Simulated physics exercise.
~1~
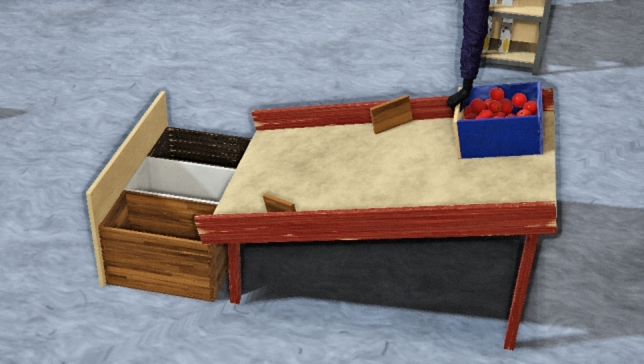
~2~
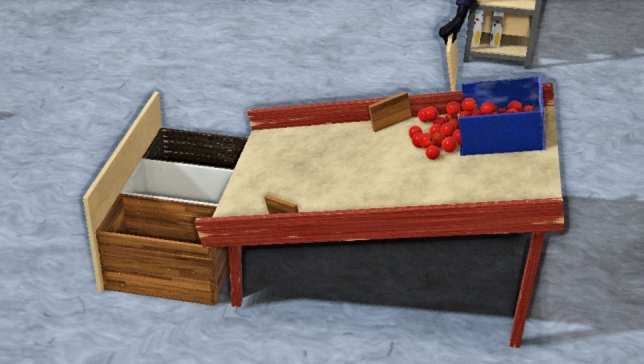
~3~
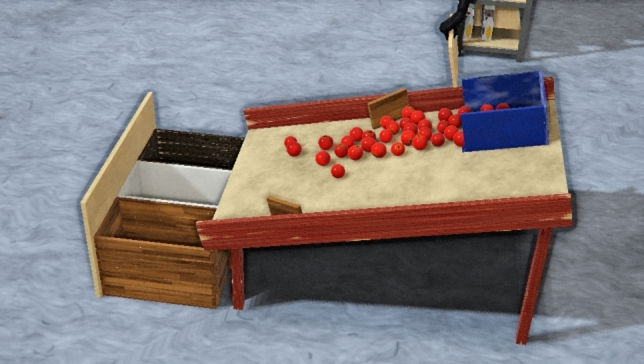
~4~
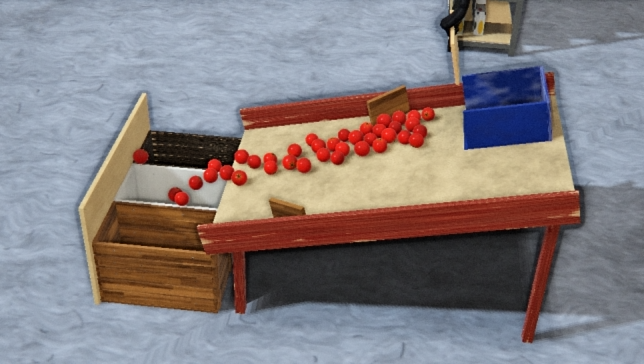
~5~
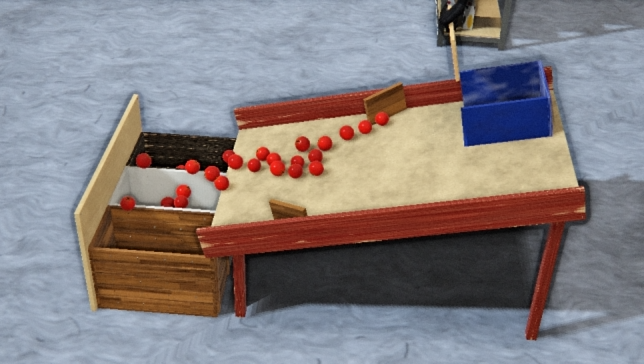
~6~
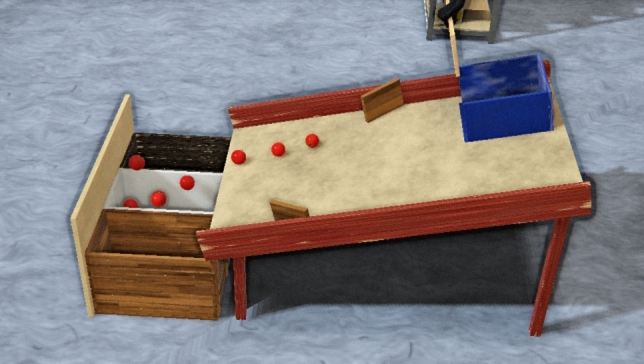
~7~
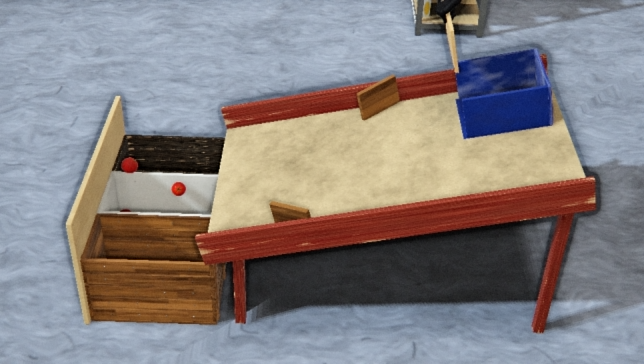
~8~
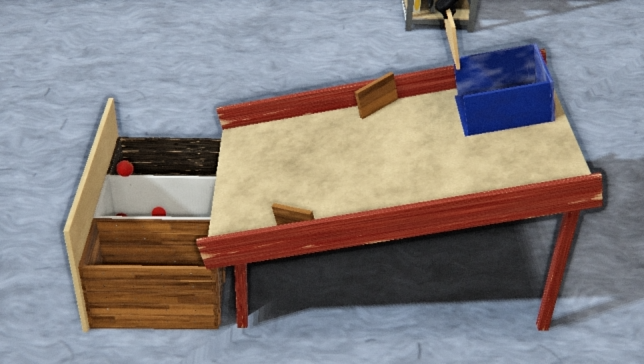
A dark-sleeved arm lifts a gate and red balls roll left down a sloped table, mostly into a white bin.
